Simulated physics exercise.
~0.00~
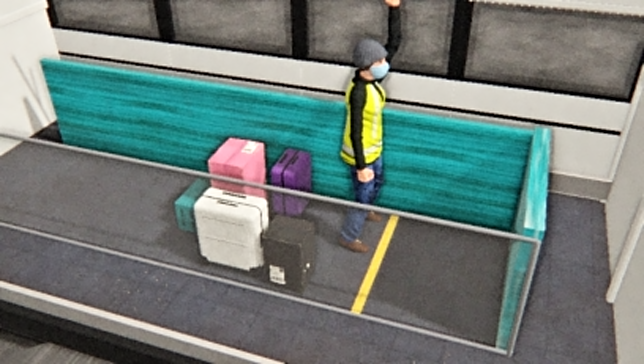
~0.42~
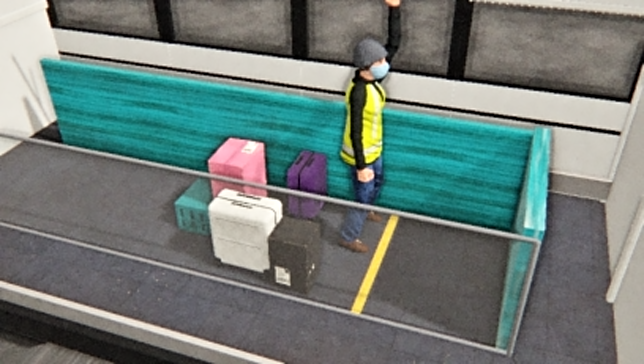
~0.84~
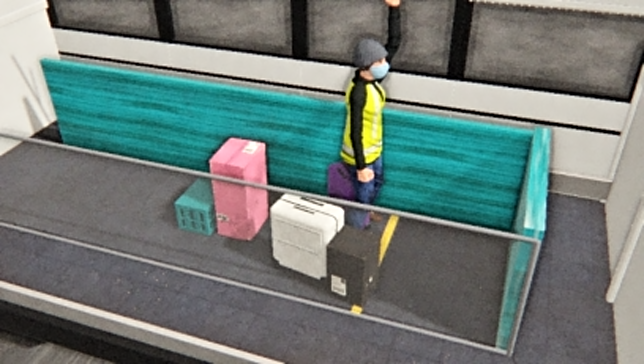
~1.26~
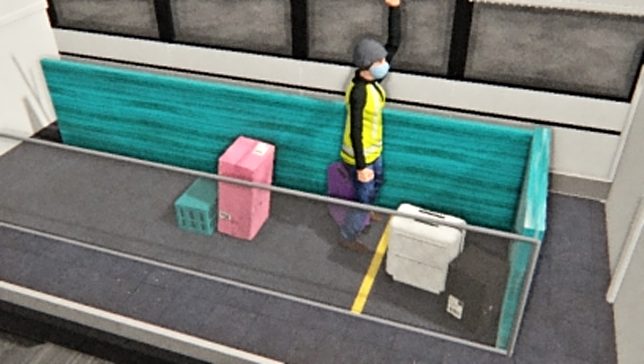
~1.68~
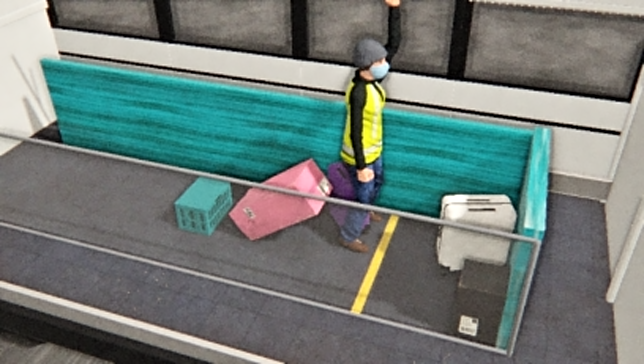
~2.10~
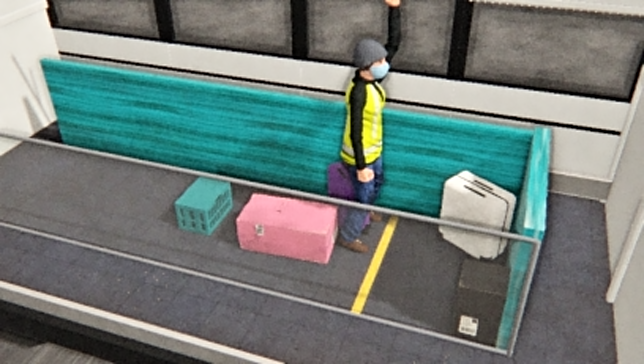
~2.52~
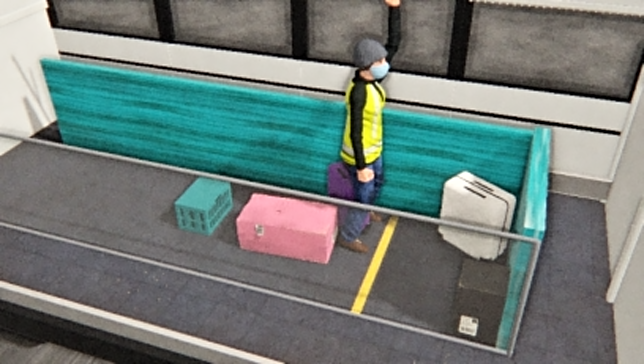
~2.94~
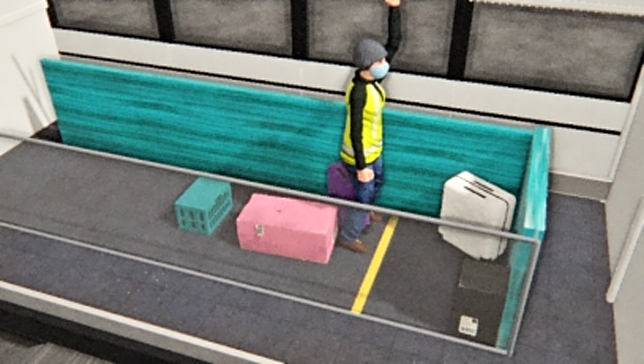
A white suitcase and a black case slide right across the grey floor of a bay with teal side panels, seen from above at an angle. A figure in a yellow vest and mask stands still by the back panel, one arm raised, with a pink case, a purple case and a teal crate to the left. The purple case rolls right and stops at the figure's legs, while the white and black ones cross the yellow line to the right end. The pink case then tips over rightward. It ends lying on its side, short of the line like the crate and purple case.
